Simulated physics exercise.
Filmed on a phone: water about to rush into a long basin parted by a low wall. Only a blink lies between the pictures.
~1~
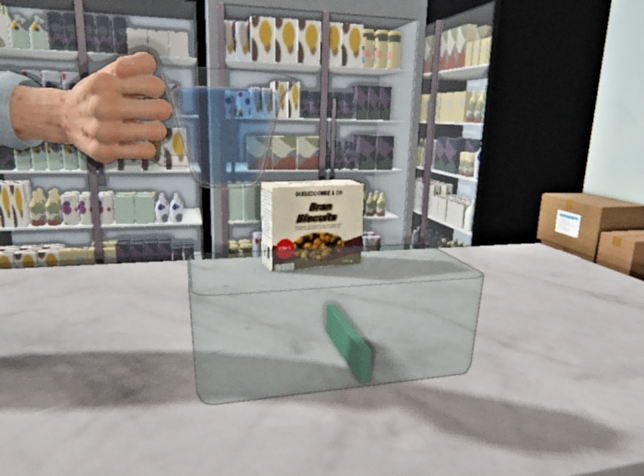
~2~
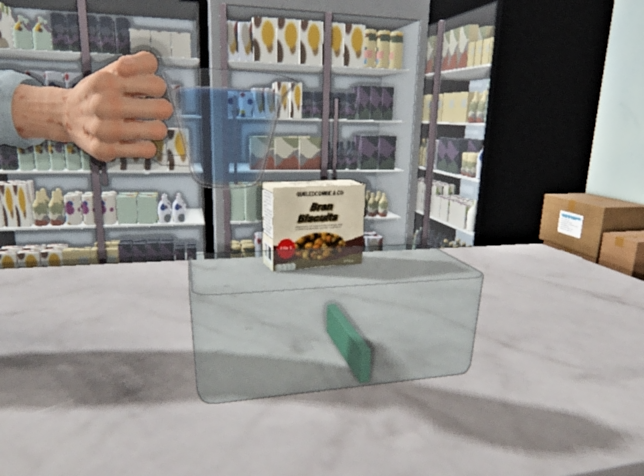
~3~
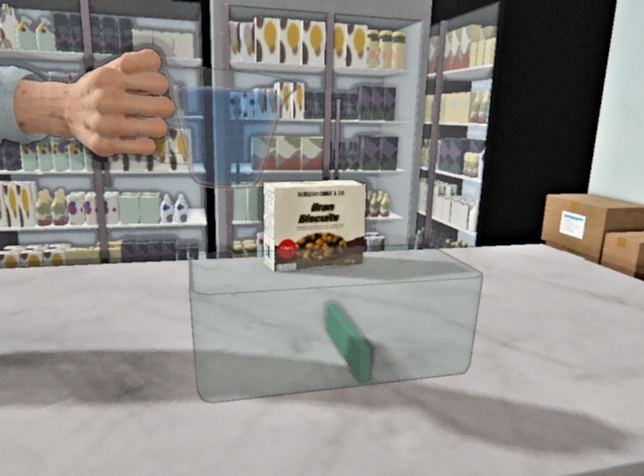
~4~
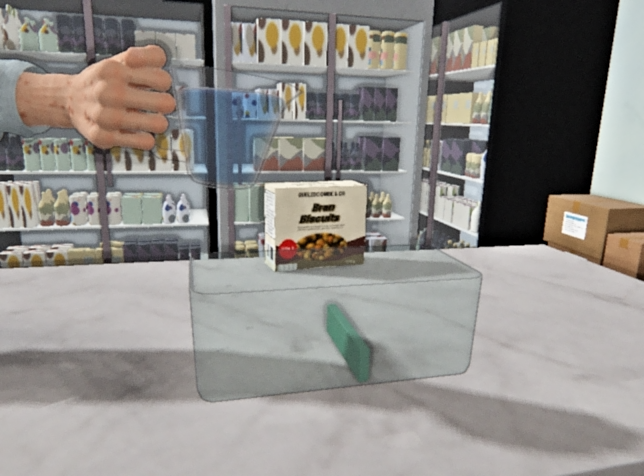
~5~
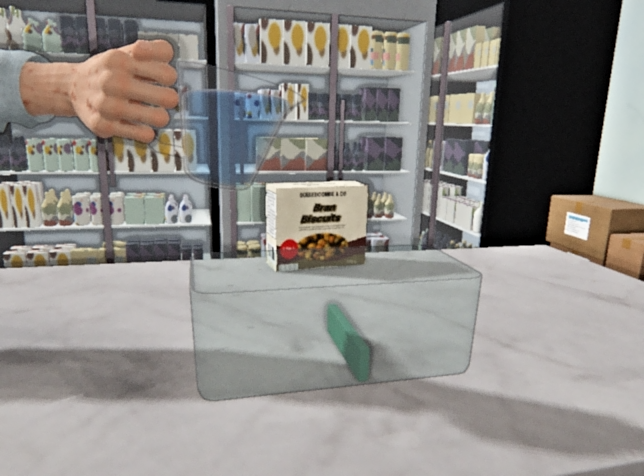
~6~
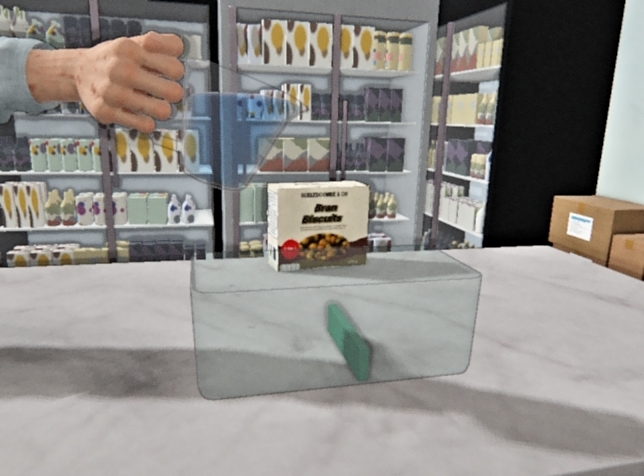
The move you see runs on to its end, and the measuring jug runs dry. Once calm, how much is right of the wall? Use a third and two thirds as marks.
It comes to from a third to two thirds.
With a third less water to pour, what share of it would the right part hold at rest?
About 20 per cent.
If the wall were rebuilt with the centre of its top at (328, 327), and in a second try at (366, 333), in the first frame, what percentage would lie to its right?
Near 70 % and 25 %.
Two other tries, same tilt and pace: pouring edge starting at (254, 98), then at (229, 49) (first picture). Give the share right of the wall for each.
In turn 5 and 10 in a hundred.
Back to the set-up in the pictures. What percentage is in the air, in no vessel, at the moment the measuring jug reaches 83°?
Some 30 per cent.
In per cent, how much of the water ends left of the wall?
Some 50 per cent.
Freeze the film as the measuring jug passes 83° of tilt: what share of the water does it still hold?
Some 50 per cent.
A moment on, the tilt is 83° and 49 per cent is still to pour, 2 is left of the wall and 20 right of it.
Next, the tilt is 116° and 2 per cent is still to pour, 48 is left of the wall and 44 right of it.
Then the tilt is 120° and 0 per cent is still to pour, 52 is left of the wall and 46 right of it.
Later the tilt is 120° and 0 per cent is still to pour, 52 is left of the wall and 47 right of it.
In the end 52 per cent lies left of the wall, 47 right of it and 1 outside.
